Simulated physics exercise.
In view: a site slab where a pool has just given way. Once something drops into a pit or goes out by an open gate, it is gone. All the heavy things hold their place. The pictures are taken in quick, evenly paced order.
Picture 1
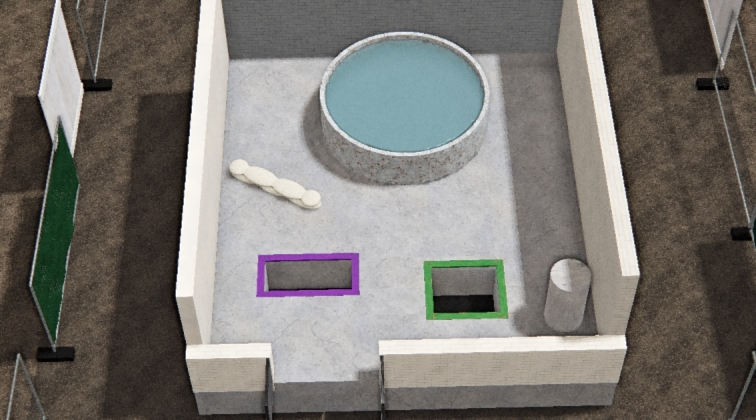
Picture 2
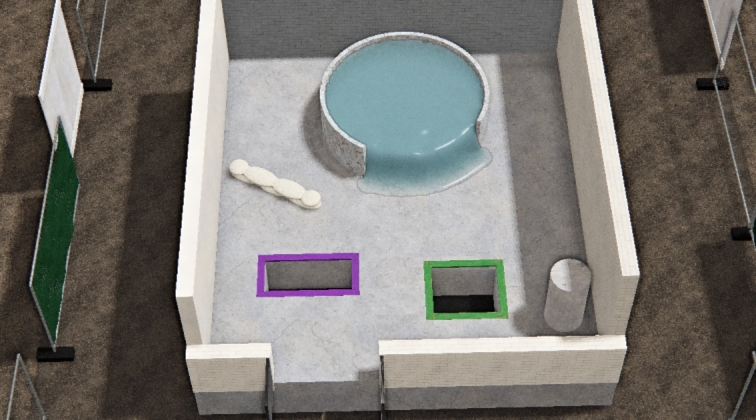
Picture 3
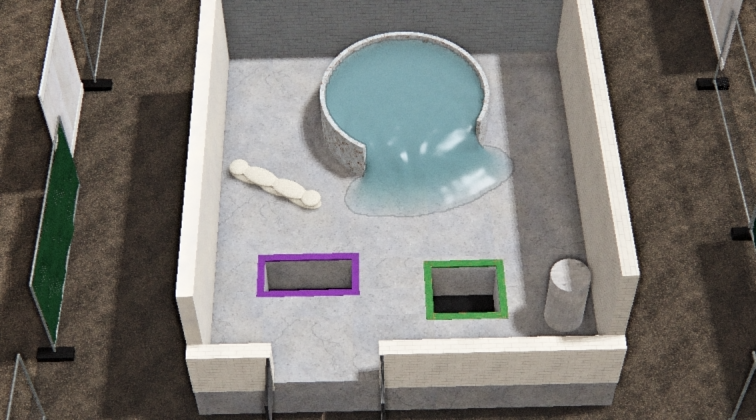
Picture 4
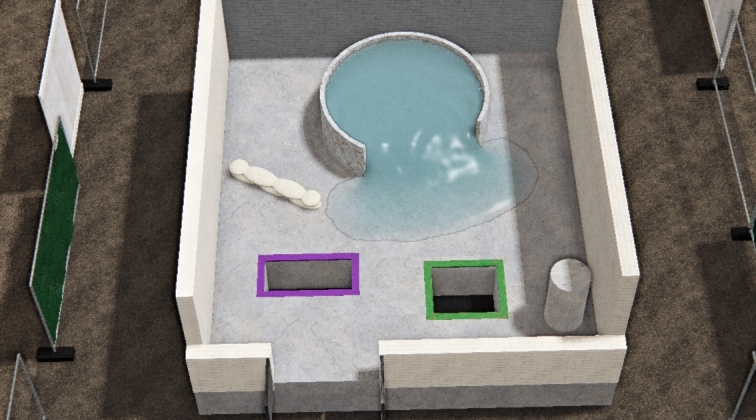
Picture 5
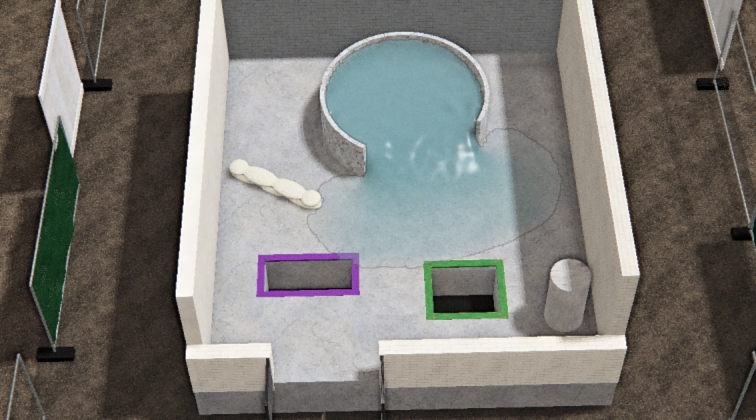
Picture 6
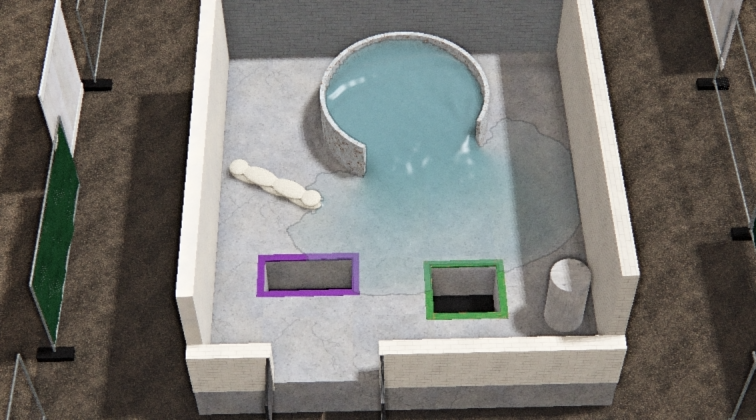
Water burst through the front of a round pool on a walled slab, then spread across the pale floor in a widening sheet until it reached the purple-edged and green-edged pits.
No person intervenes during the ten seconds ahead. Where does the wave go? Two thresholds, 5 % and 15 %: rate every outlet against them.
Rating by outlet: Gate - between the two, green pit - above both, purple pit - between the two.
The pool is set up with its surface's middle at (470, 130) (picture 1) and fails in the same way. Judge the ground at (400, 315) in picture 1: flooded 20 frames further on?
Result: Inundated.
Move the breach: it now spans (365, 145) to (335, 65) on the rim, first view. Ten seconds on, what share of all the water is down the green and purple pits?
Green takes 8 in a hundred, purple takes 20 in a hundred.
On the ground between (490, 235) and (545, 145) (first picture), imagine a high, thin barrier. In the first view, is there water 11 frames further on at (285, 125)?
That spot: Spared.
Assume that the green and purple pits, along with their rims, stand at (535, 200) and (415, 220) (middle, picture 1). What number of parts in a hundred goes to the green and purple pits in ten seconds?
Parts in a hundred: Green 20, purple 55.
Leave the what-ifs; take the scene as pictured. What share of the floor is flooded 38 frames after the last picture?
65 %.
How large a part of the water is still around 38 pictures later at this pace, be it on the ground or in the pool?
That works out to about 44 percent.
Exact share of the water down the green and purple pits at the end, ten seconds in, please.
The first holds 46 per cent and the second 12 per cent.
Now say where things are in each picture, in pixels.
The first frame shows the round tank at (405, 95) is whole and still.
In the second frame, water pours out at (428, 170) and has run to (485, 151).
In the third frame, water pours out at (428, 172) and has run to (507, 161).
In the fourth frame, the front is at (528, 163), out from the gap at (428, 174).
In the fifth frame, the front is at (555, 182), out from the gap at (428, 174).
In the sixth frame, water pours out at (428, 174) and has run to (354, 289).
A moment on, water covers 45 % of the floor; the gate 0 %, the green pit 4 %, the purple pit 2 %.
Next, water covers 50 % of the floor; the gate 2 %, the green pit 11 %, the purple pit 4 %.
Then, water covers 55 % of the floor; the gate 6 %, the green pit 21 %, the purple pit 6 %.
Later, water covers 65 % of the floor; the gate 9 %, the green pit 37 %, the purple pit 9 %.
In the end, water covers 80 % of the floor; the gate 11 %, the green pit 46 %, the purple pit 12 %.
